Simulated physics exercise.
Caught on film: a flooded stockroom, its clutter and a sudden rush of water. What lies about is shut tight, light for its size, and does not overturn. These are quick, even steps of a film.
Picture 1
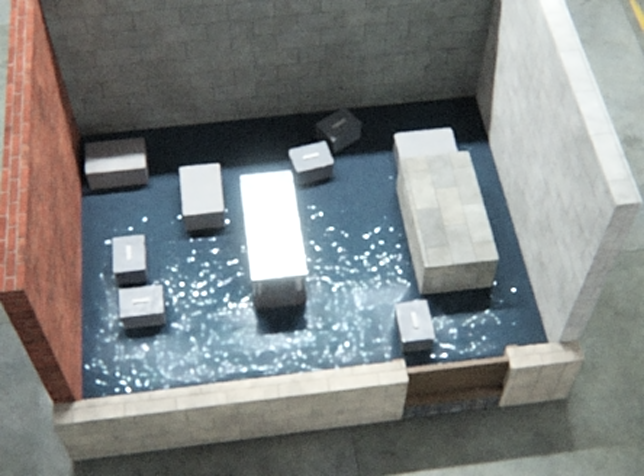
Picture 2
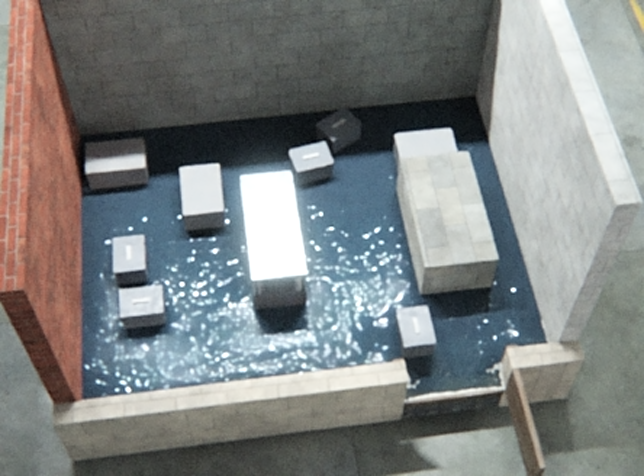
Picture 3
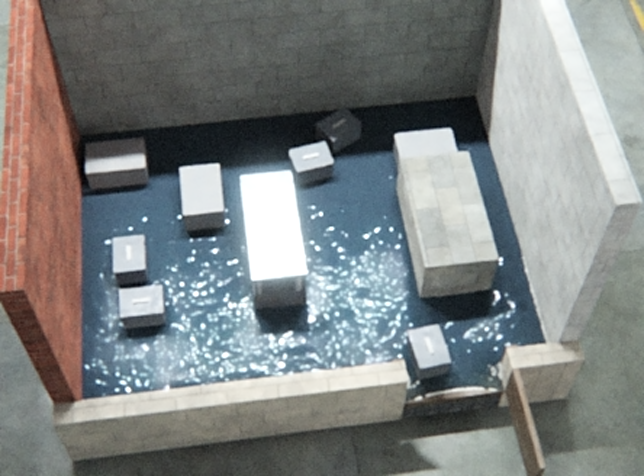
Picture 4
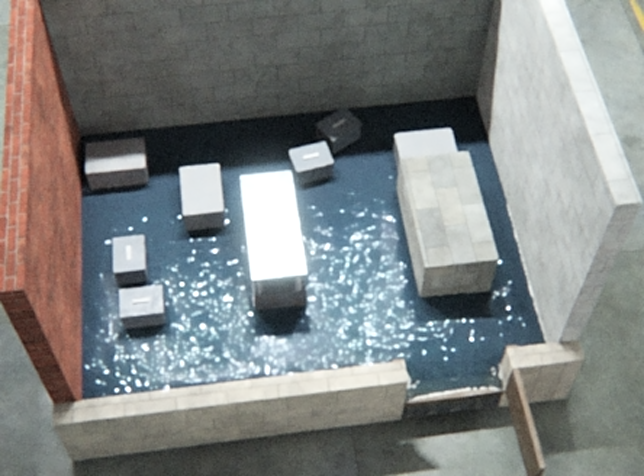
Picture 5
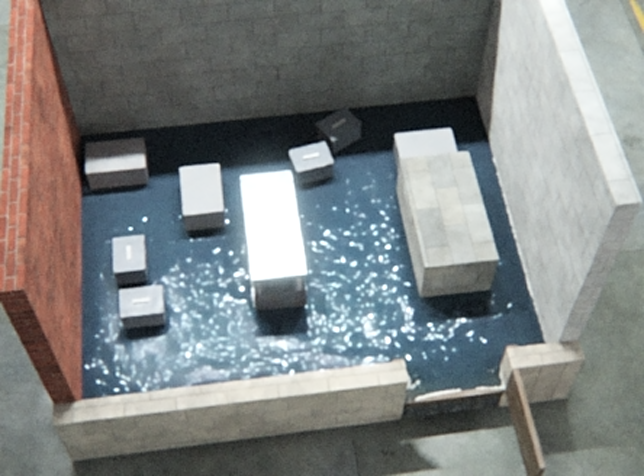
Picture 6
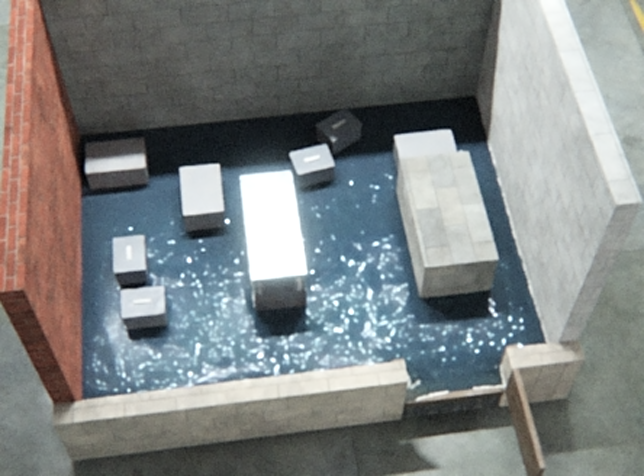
In a flooded stockroom walled by red brick and pale block, grey boxes sit in dark, glinting water around larger blocks. A brown gate in the low front wall swings outward, and the small box nearest it drifts right and out of view at the opening, while the others barely move.
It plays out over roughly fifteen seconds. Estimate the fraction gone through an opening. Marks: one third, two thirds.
It is under a third.
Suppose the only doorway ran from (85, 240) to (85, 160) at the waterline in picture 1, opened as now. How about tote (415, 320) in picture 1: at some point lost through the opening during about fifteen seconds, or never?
My call: Left behind.
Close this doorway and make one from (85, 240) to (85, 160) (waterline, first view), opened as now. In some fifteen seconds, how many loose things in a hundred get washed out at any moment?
About 80 per cent.
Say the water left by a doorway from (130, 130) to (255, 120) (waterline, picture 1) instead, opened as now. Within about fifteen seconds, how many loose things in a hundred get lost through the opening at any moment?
Close to 90 %.
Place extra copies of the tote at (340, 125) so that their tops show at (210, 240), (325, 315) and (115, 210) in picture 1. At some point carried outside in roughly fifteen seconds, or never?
In that order: Stays, out, kept in.
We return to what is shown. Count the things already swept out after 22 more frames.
The number is 1.
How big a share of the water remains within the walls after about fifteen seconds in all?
About 54 per cent.
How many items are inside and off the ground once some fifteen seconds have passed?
That makes 7.
A moment on, 1 of 8 are out; 7 afloat.
Next, 1 of 8 are out; 7 afloat.
Later, 1 of 8 are out; 7 afloat.
In the end, 1 of 8 are out; 7 afloat.
